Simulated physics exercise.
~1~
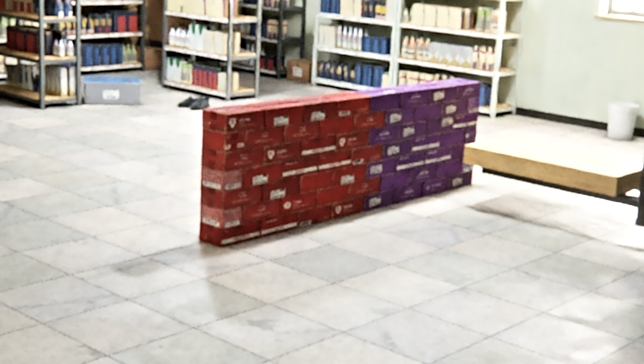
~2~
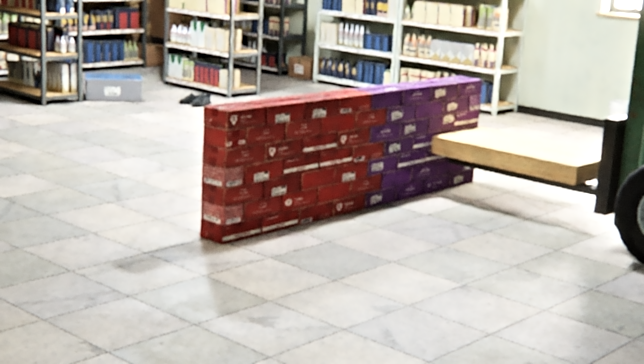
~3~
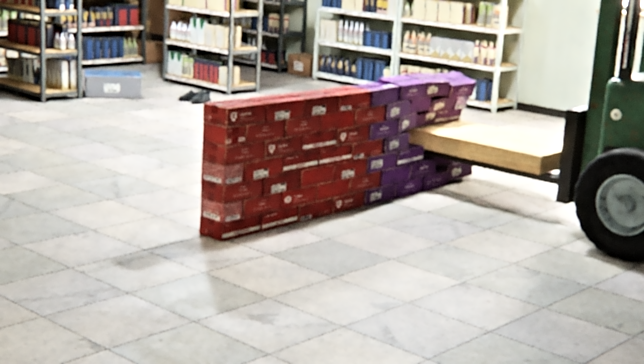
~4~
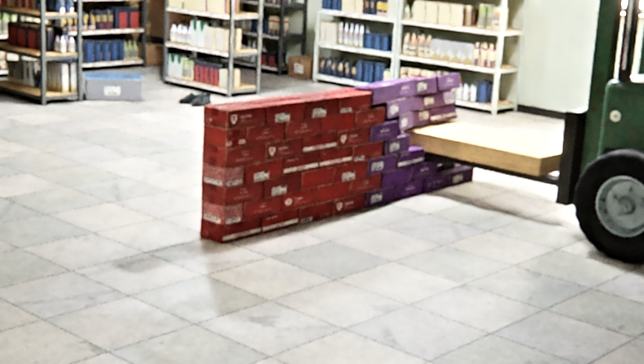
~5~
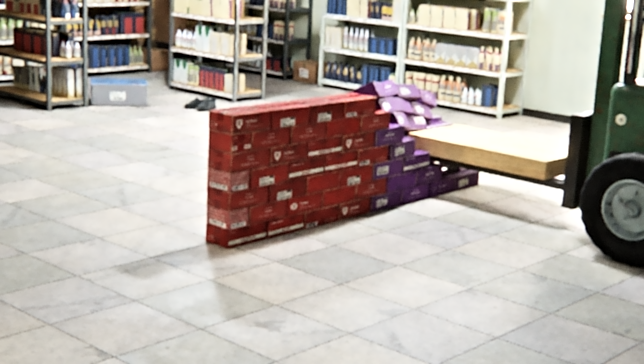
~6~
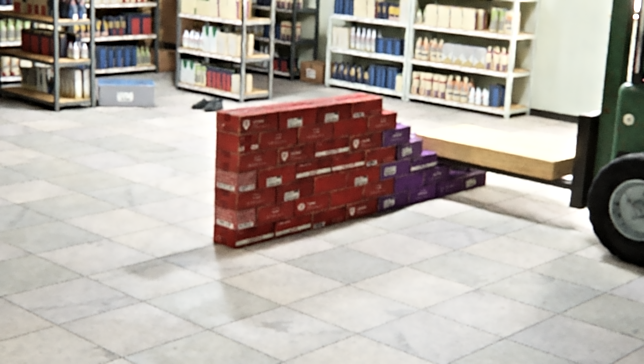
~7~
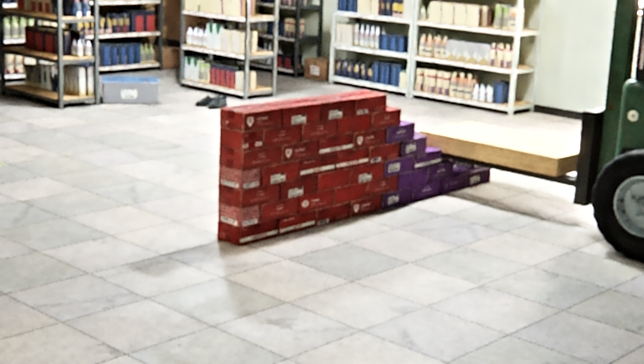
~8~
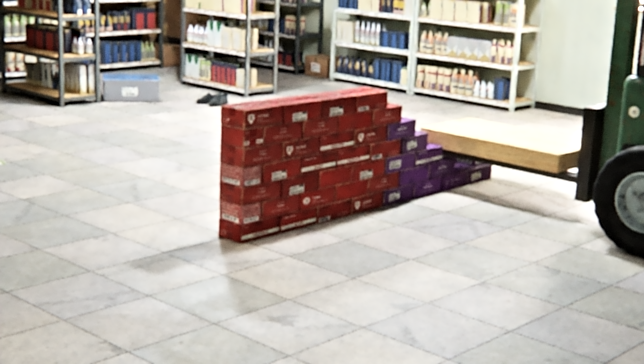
The footage shows a lift truck pushing a pale, flat case leftward into the purple end of a wall of red and purple boxes. The upper purple boxes shift, tip and drop out of view, leaving a stepped purple slope beside the still-standing red section.
